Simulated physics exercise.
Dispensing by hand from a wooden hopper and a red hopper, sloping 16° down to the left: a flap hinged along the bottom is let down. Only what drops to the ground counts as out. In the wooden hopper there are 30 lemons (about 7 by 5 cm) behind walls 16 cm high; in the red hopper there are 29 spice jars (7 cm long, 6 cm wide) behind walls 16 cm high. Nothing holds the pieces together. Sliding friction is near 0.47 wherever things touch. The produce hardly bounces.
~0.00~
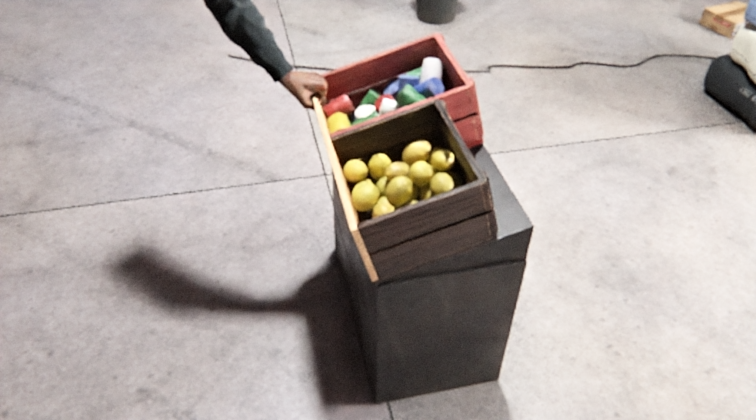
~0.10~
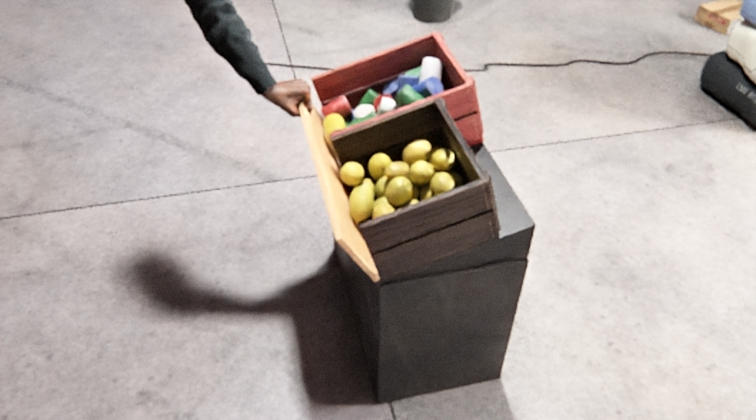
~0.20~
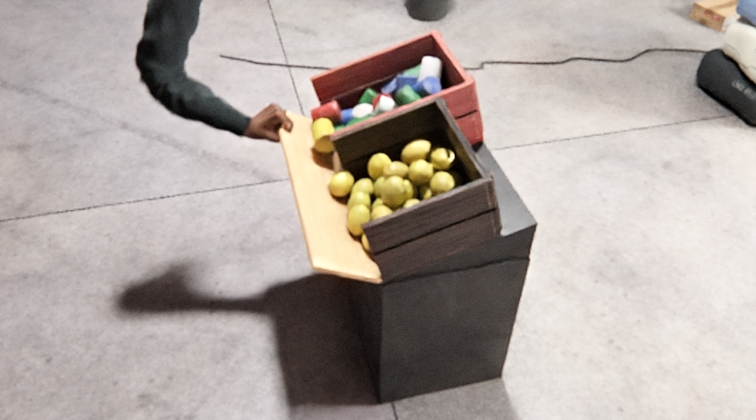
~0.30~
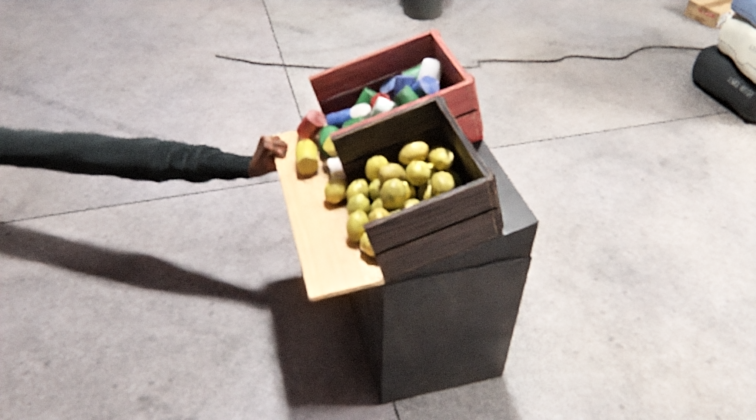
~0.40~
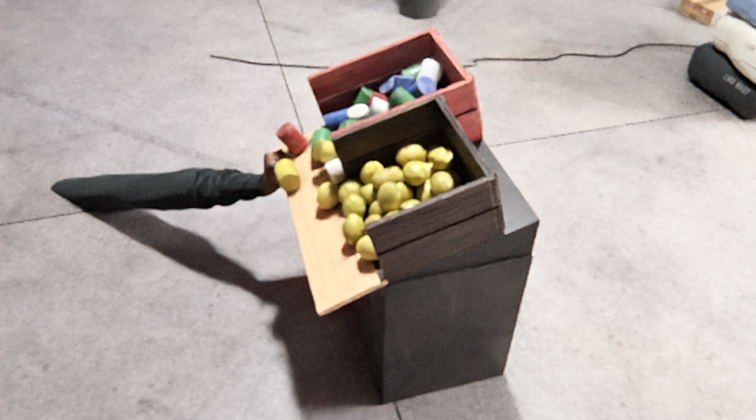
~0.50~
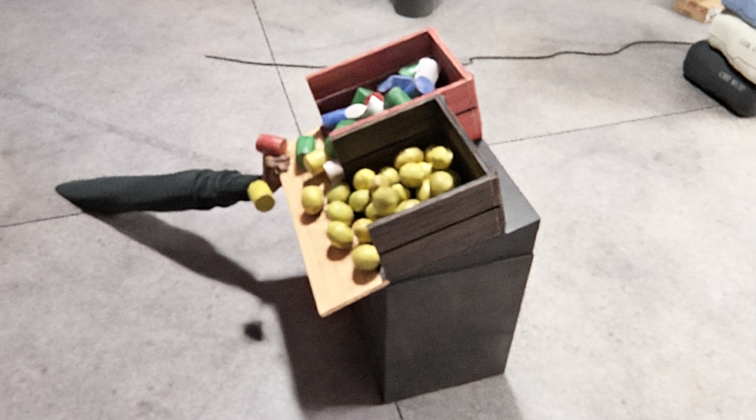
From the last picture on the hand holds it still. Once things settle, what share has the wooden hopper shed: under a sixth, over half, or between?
Upwards of half of the lemons leave the wooden hopper.
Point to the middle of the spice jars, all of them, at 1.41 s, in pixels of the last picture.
Around (347, 139).
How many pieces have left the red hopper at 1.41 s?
About: Red hopper 8.
After 0.90 s, wooden hopper 24 in, 6 out and red hopper 26 in, 3 out.
After 1.41 s, wooden hopper 17 in, 13 out and red hopper 21 in, 8 out.
After 2.12 s, wooden hopper 2 in, 28 out and red hopper 17 in, 12 out.
Final count (at 3.02 s), wooden hopper 0 in, 30 out and red hopper 12 in, 17 out. Asked share, 30 of 30, 100 per cent.
